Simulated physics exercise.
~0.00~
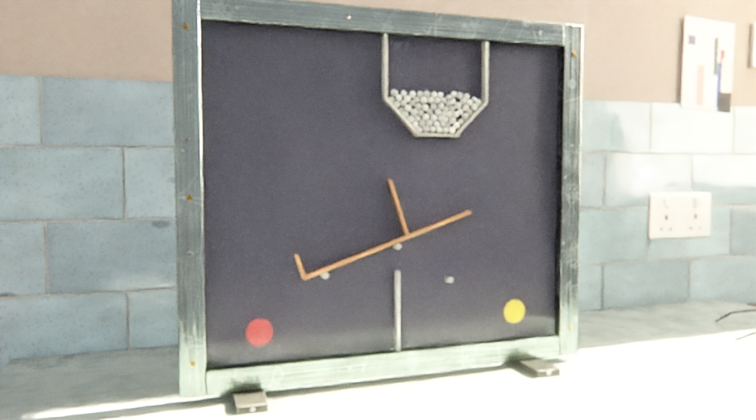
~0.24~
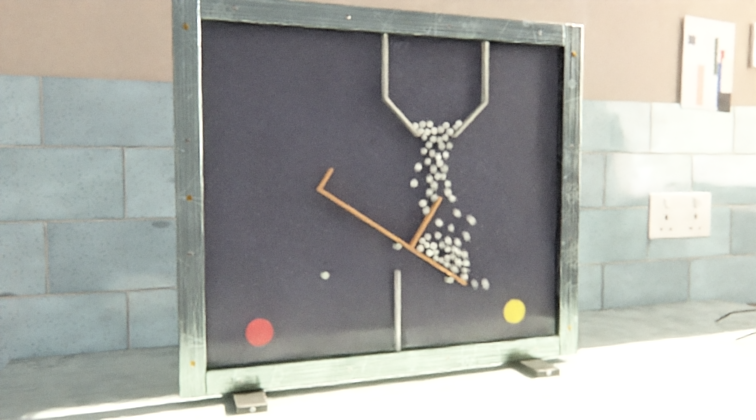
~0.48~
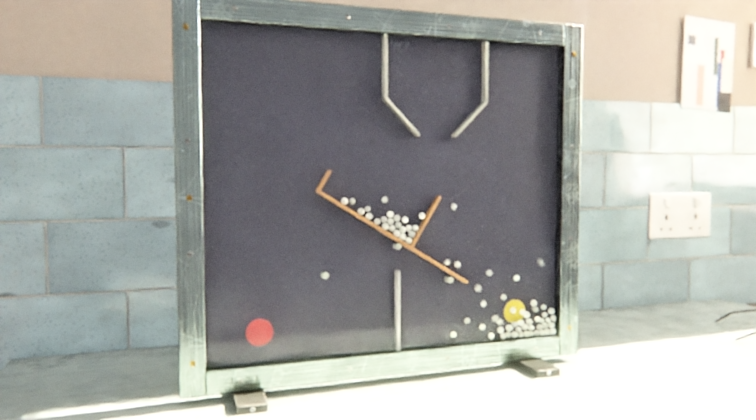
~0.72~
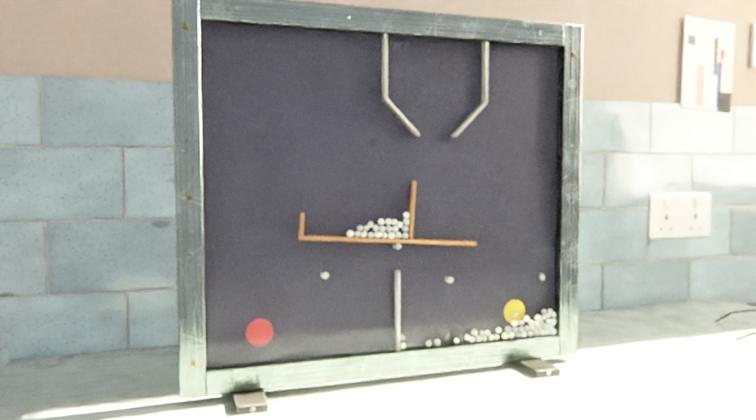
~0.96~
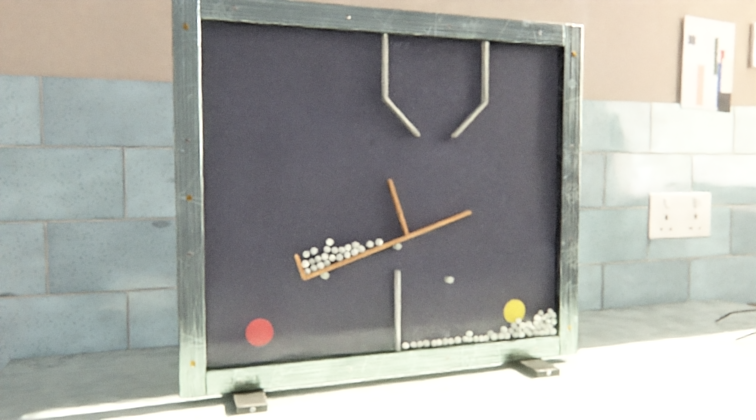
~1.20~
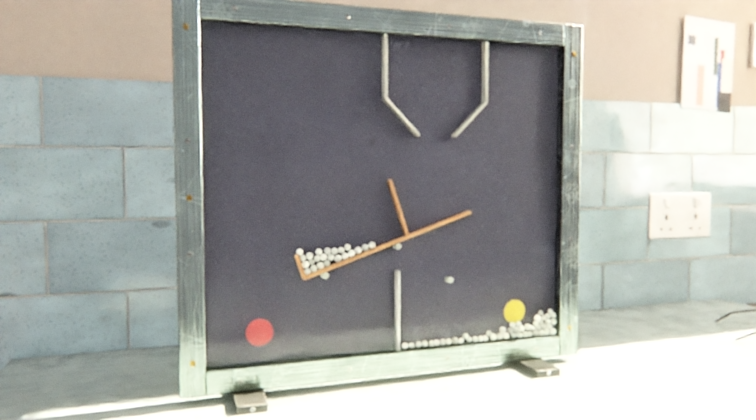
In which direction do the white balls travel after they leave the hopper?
The white balls move downward, falling from the hopper onto the tray, with many continuing down into the bin below.
